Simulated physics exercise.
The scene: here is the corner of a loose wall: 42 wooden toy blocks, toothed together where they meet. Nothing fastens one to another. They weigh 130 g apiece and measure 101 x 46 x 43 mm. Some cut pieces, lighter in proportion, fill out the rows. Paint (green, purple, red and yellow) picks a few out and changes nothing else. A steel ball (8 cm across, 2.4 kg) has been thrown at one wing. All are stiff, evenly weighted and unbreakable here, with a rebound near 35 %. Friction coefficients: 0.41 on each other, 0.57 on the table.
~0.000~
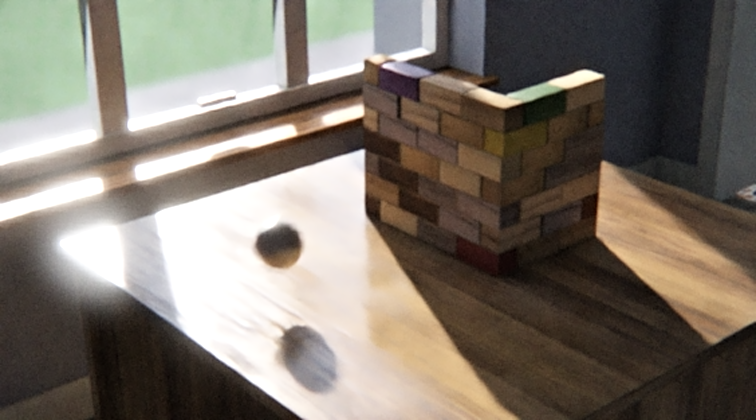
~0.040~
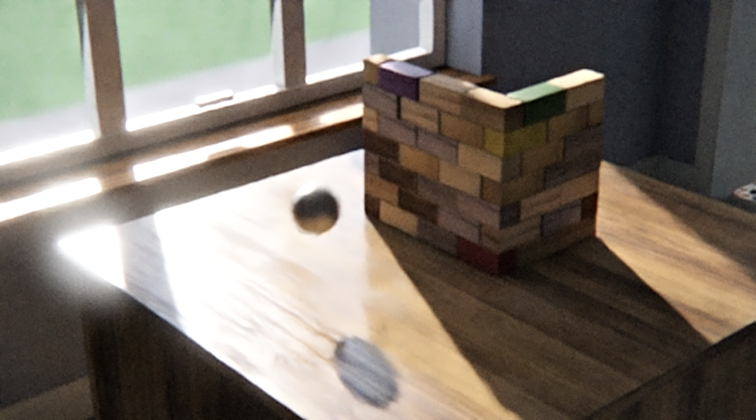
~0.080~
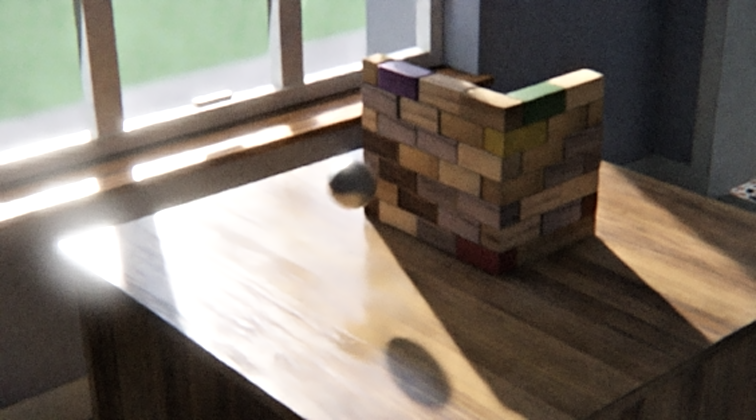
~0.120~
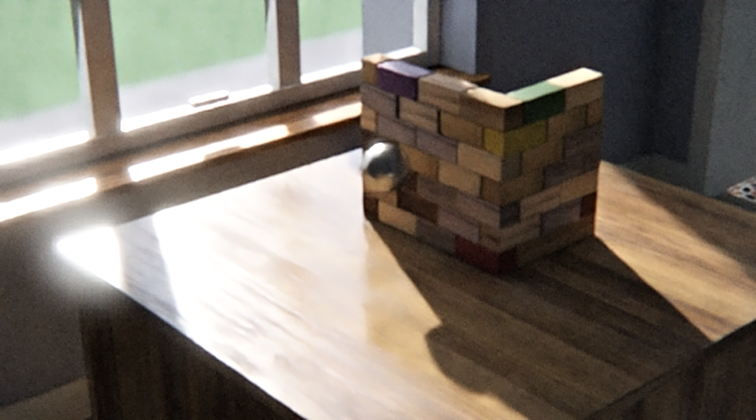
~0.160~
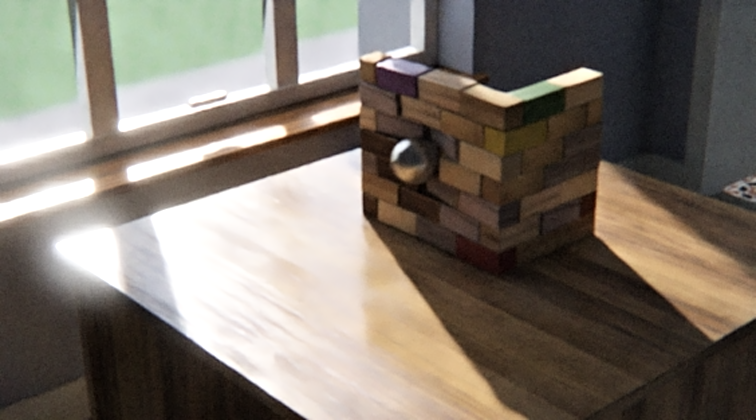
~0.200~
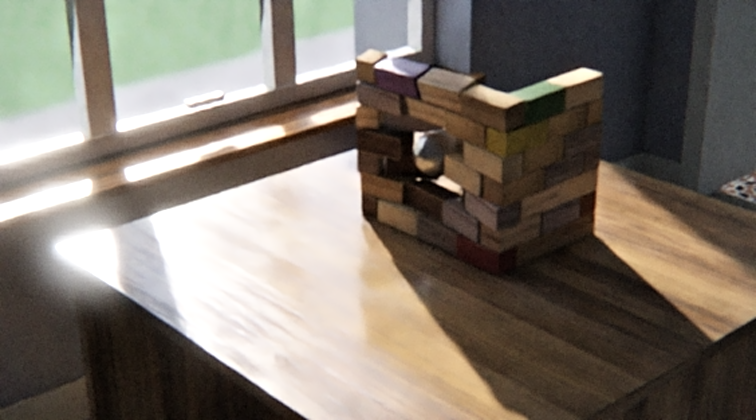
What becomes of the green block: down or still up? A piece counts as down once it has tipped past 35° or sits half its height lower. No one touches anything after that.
That block stays up.
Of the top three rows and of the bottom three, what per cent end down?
From the top 40, from the bottom 30 per cent.
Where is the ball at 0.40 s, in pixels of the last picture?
Near (527, 172).
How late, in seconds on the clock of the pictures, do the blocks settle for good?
Near 1.5 s.
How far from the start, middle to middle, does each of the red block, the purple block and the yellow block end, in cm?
Moved: Red 0, purple 24, yellow 0.
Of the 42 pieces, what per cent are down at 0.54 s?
35 per cent by then.
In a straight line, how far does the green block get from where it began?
About 0 cm.
After 0.28 s, ball still moving; 3 of the 42 blocks down; green block unmoved; purple block 18° from how it stood.
After 0.40 s, ball still moving; 12 of the 42 blocks down; green block unmoved; purple block on its side.
After 0.54 s, ball still moving; 15 of the 42 blocks down; green block unmoved; purple block upside down.
After 0.98 s, ball still moving; 15 of the 42 blocks down; green block 4 mm from its place; purple block upside down.
In the end (1.7 s), ball rolling away; 15 of the 42 blocks down; green block unmoved; purple block upside down; yellow block 8 mm from its place. From the last view, middles, green block near (537, 103), purple block near (425, 197).
